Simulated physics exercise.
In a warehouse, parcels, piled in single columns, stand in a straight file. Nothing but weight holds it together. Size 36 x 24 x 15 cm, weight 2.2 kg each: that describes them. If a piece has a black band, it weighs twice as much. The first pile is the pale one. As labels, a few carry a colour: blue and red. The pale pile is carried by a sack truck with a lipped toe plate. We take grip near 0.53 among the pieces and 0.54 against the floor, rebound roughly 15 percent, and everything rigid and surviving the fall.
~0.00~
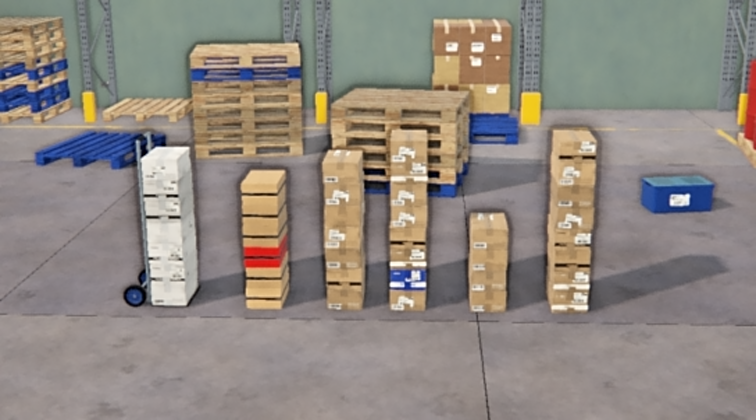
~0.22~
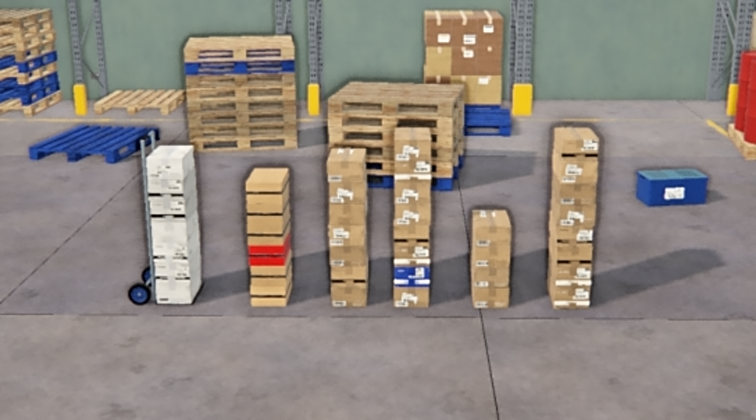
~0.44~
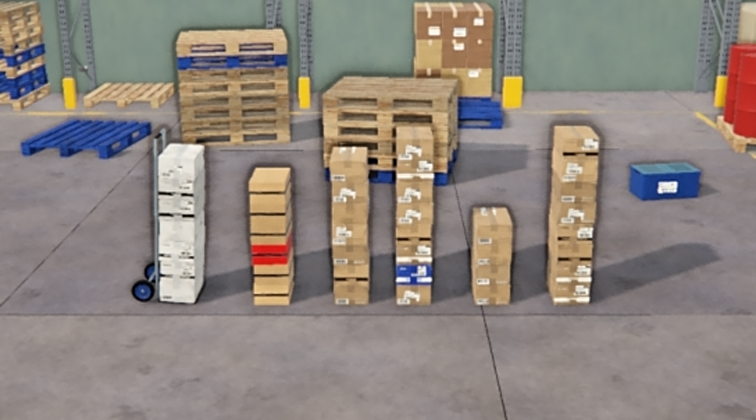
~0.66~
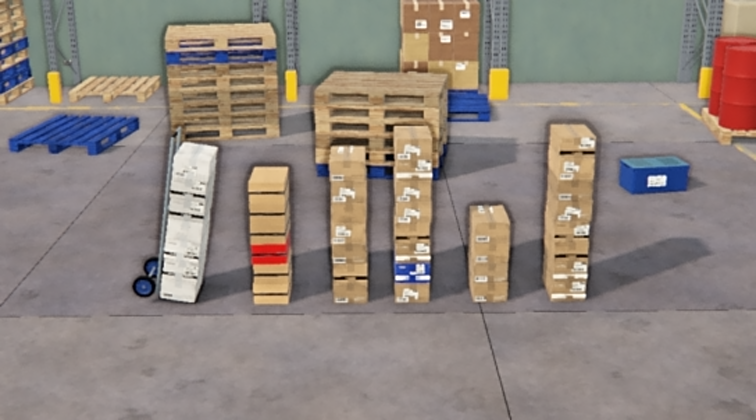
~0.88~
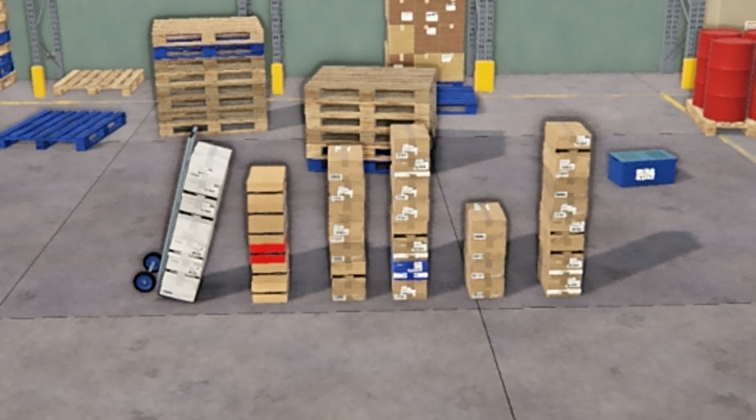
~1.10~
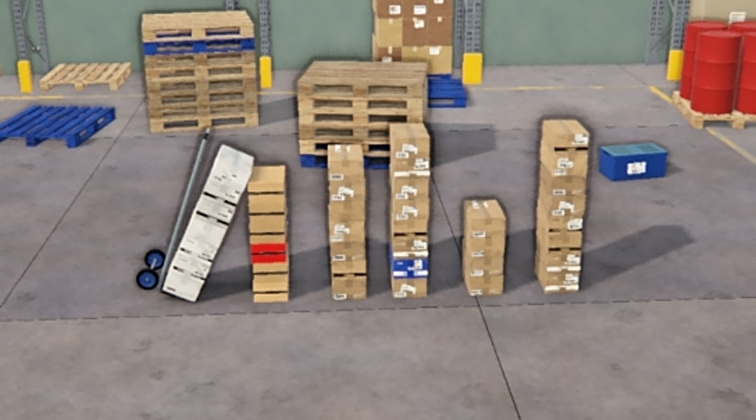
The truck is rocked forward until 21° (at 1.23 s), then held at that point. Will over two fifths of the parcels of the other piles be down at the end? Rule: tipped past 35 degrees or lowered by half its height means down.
No.
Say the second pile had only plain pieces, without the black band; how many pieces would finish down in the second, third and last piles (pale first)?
Pieces down: Second pile 6, third pile 7, last pile 7.
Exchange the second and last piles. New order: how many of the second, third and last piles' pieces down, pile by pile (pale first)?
Second 8, third 7, last 6.
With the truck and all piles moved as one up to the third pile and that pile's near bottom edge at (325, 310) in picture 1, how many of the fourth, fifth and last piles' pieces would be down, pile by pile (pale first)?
Fourth 0, fifth 0, last 0.
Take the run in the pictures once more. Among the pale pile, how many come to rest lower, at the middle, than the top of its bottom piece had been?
The number you get is 1.
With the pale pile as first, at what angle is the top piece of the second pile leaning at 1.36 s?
That piece is at some 0°.
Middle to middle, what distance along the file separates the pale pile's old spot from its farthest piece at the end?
Roughly 45 centimetres.
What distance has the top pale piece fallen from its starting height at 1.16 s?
5 cm lower.
After 1.16 s, 0 of the pale pile down; none of the 33 other parcels down, 1 disturbed.
After 1.36 s, 0 of the pale pile down; none of the 33 other parcels down, 2 disturbed.
In the end (2.3 s), 0 of the pale pile down; none of the 33 other parcels down, 1 disturbed; red parcel unmoved; blue parcel unmoved. That is 0 per cent. From the last view, middles, red parcel near (270, 244), blue parcel near (408, 259).
